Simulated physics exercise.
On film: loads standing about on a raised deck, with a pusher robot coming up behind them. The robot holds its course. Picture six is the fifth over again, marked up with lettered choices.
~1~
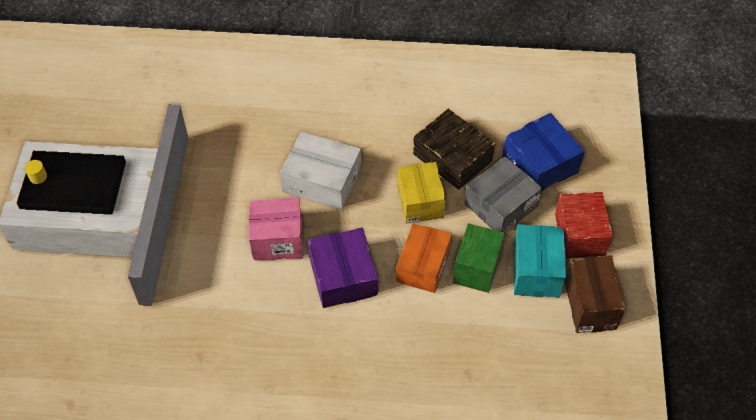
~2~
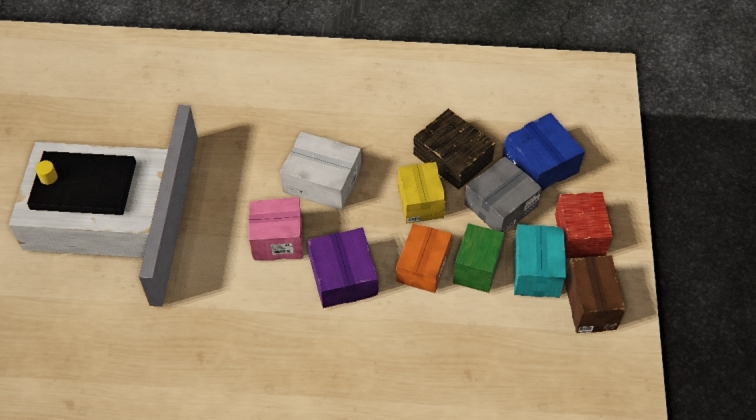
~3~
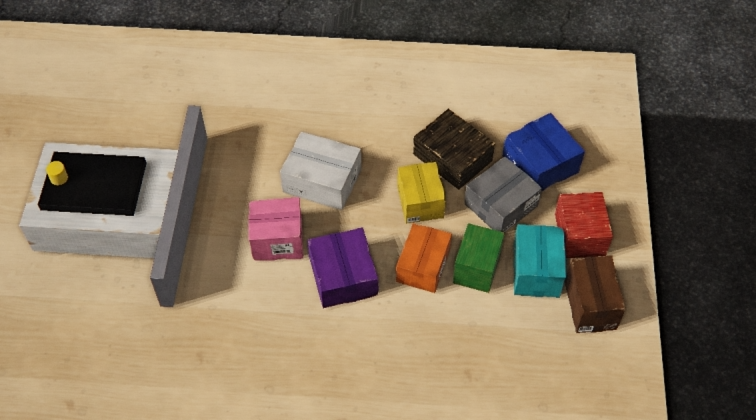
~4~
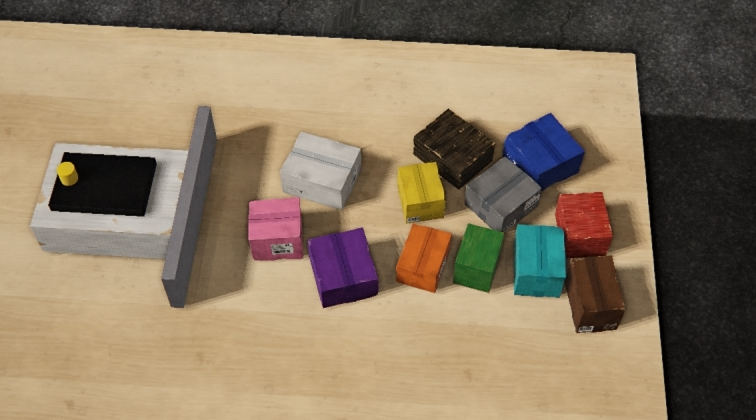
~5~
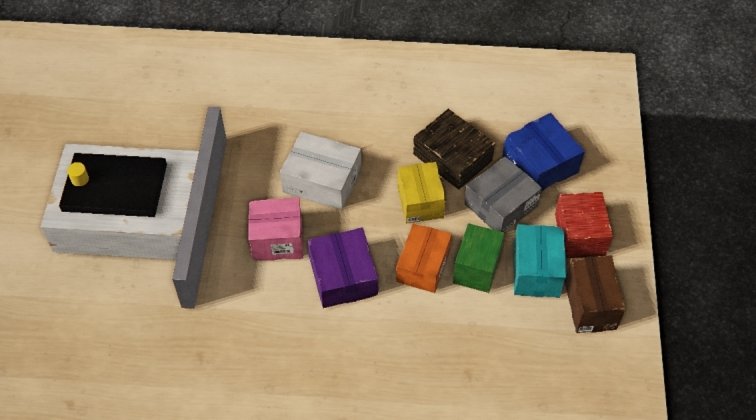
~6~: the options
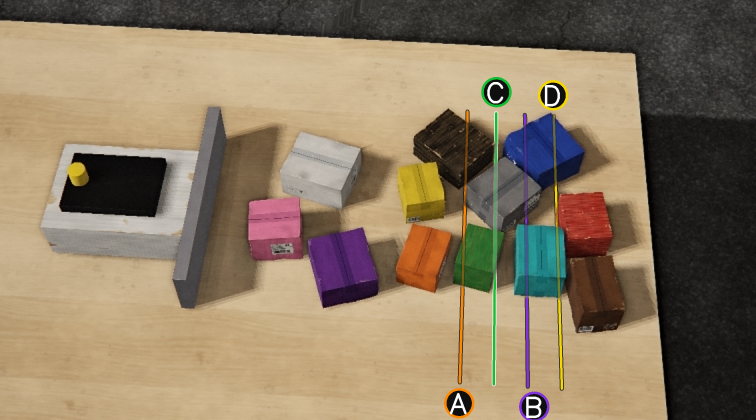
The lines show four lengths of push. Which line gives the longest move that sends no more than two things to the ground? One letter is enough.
As far as mark C.
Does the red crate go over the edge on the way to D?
Yes.
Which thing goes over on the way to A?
The red crate.
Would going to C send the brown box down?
By then, no.
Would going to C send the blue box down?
By then, no.
On the marked copy, A at (464, 235); B at (526, 239); C at (495, 237); D at (558, 241).
Taking C. A third of the way, robot (228, 190); purple parcel (379, 280); orange box (439, 262).
Two thirds of the way, robot (336, 196); red crate (614, 221); brown box (619, 299).
When it is over, robot (416, 201); red crate over the edge; turquoise box over the edge; two fallen.
As for the rest, A is within the limit but short; B drops three; D drops five.
